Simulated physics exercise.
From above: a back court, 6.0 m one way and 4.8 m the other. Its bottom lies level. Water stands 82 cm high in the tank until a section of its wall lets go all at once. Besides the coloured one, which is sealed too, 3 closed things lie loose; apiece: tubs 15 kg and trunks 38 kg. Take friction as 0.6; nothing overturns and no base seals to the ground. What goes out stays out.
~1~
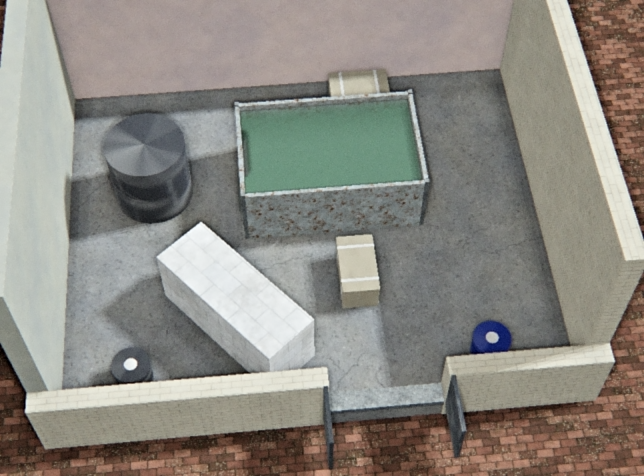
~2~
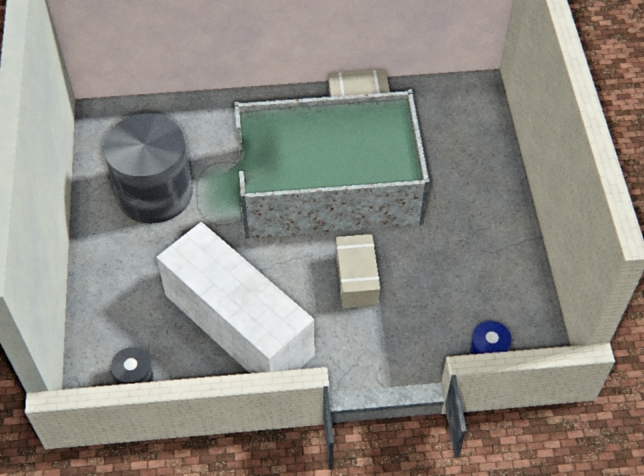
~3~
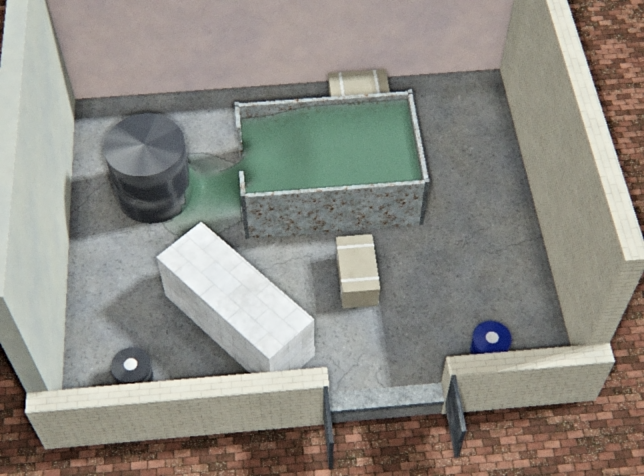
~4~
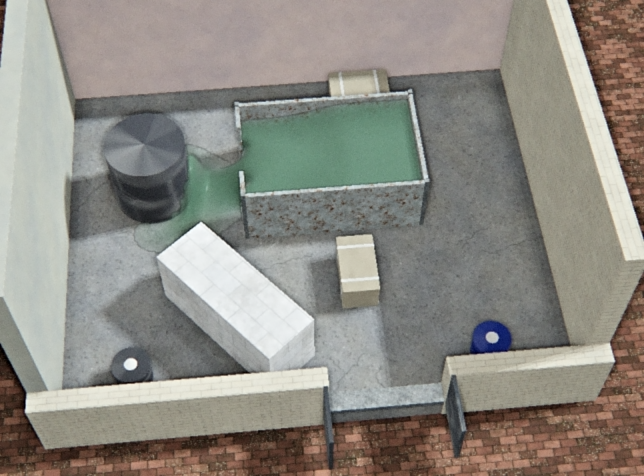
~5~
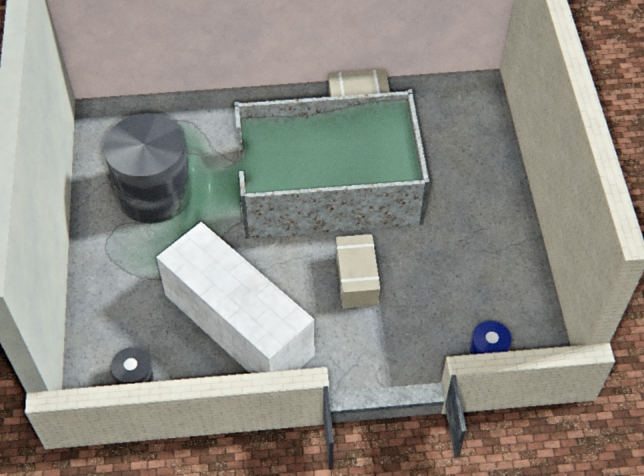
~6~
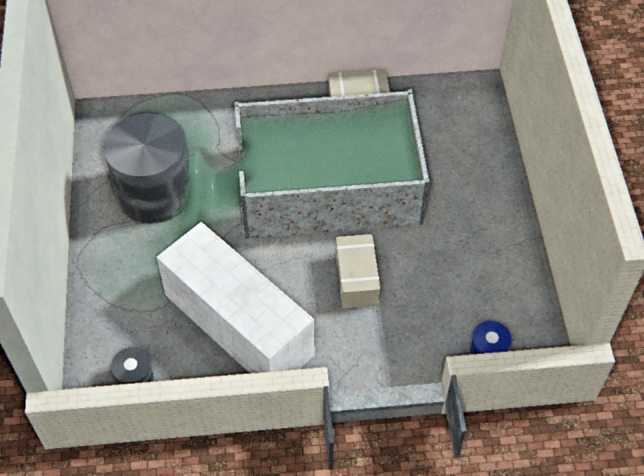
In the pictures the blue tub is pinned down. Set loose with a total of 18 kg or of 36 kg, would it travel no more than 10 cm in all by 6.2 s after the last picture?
Verdict: The smaller load will do.
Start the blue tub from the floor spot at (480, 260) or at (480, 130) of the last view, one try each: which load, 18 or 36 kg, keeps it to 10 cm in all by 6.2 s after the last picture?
In that order: The smaller is enough; either load holds.
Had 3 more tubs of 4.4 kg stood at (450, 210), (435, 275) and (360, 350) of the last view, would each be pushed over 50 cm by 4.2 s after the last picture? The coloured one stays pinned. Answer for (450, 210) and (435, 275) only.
In that order: Less, less.
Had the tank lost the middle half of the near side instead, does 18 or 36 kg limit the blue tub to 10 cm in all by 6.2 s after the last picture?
Then neither weight holds it.
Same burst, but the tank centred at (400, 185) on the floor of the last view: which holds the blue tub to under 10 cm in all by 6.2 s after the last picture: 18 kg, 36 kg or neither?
Then the lower weight is enough.
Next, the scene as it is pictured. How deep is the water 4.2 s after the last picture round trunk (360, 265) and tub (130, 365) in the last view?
Roughly 3 and 21 cm.
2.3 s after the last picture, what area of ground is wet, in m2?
Some 18 m2.
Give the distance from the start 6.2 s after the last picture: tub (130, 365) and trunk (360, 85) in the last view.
In that order: 80 cm, 0 cm.
Then, 0.6 s after the last picture the blue tub would be 0 cm from its start with 18 kg and 0 cm from its start with 36 kg; 0 cm of water round it then.
Then, 2.3 s after the last picture the blue tub would be 0 cm from its start with 18 kg and 0 cm from its start with 36 kg; 0 cm of water round it then.
Then, 4.2 s after the last picture the blue tub would be 0 cm from its start with 18 kg and 0 cm from its start with 36 kg; 2 cm of water round it then.
Then, 6.2 s after the last picture the blue tub would be 0 cm from its start with 18 kg and 0 cm from its start with 36 kg; 2 cm of water round it then.
